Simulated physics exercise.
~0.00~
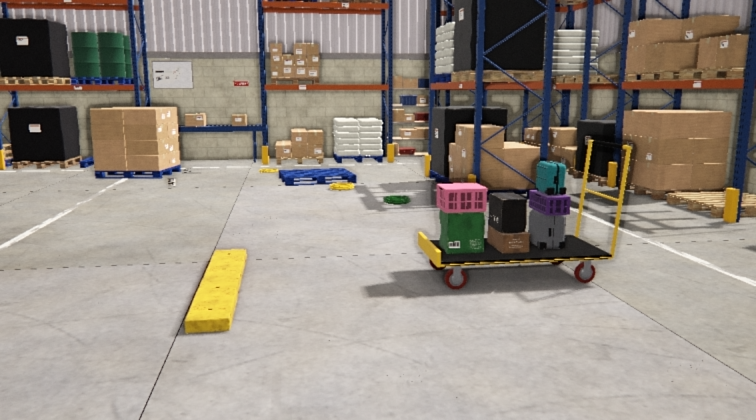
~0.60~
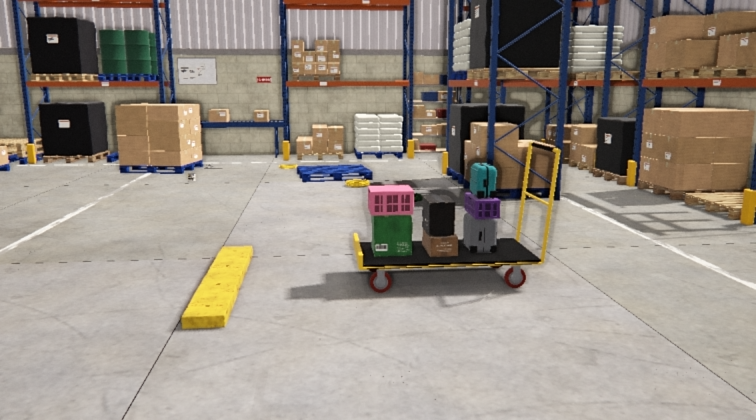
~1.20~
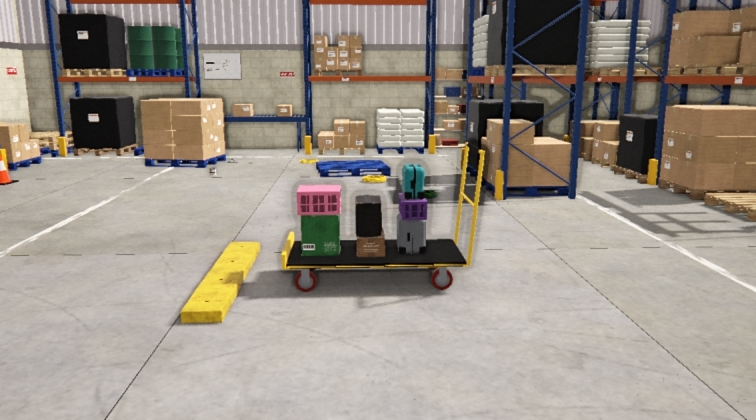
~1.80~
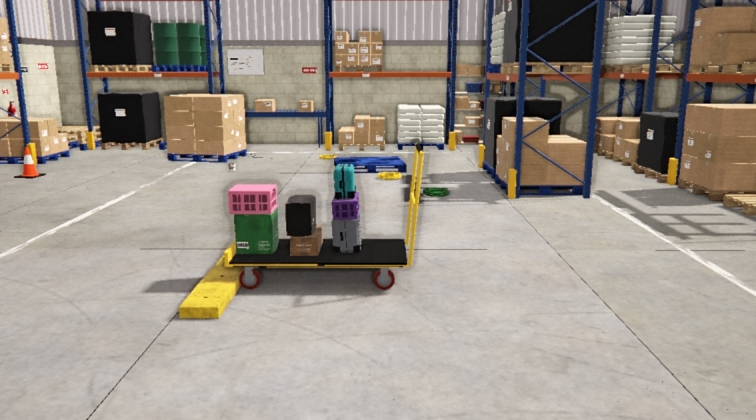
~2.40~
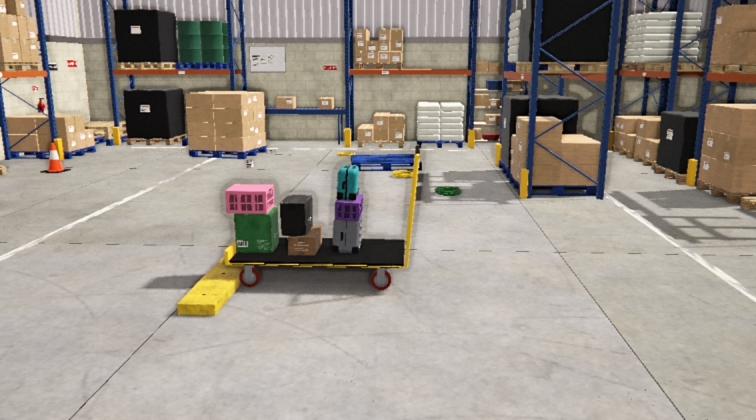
A flatbed cart loaded with crates, cartons and suitcases rolled left across a warehouse floor until it stopped abruptly at a yellow kerb, and the pink crate stayed on top of the green carton, with everything else still aboard.
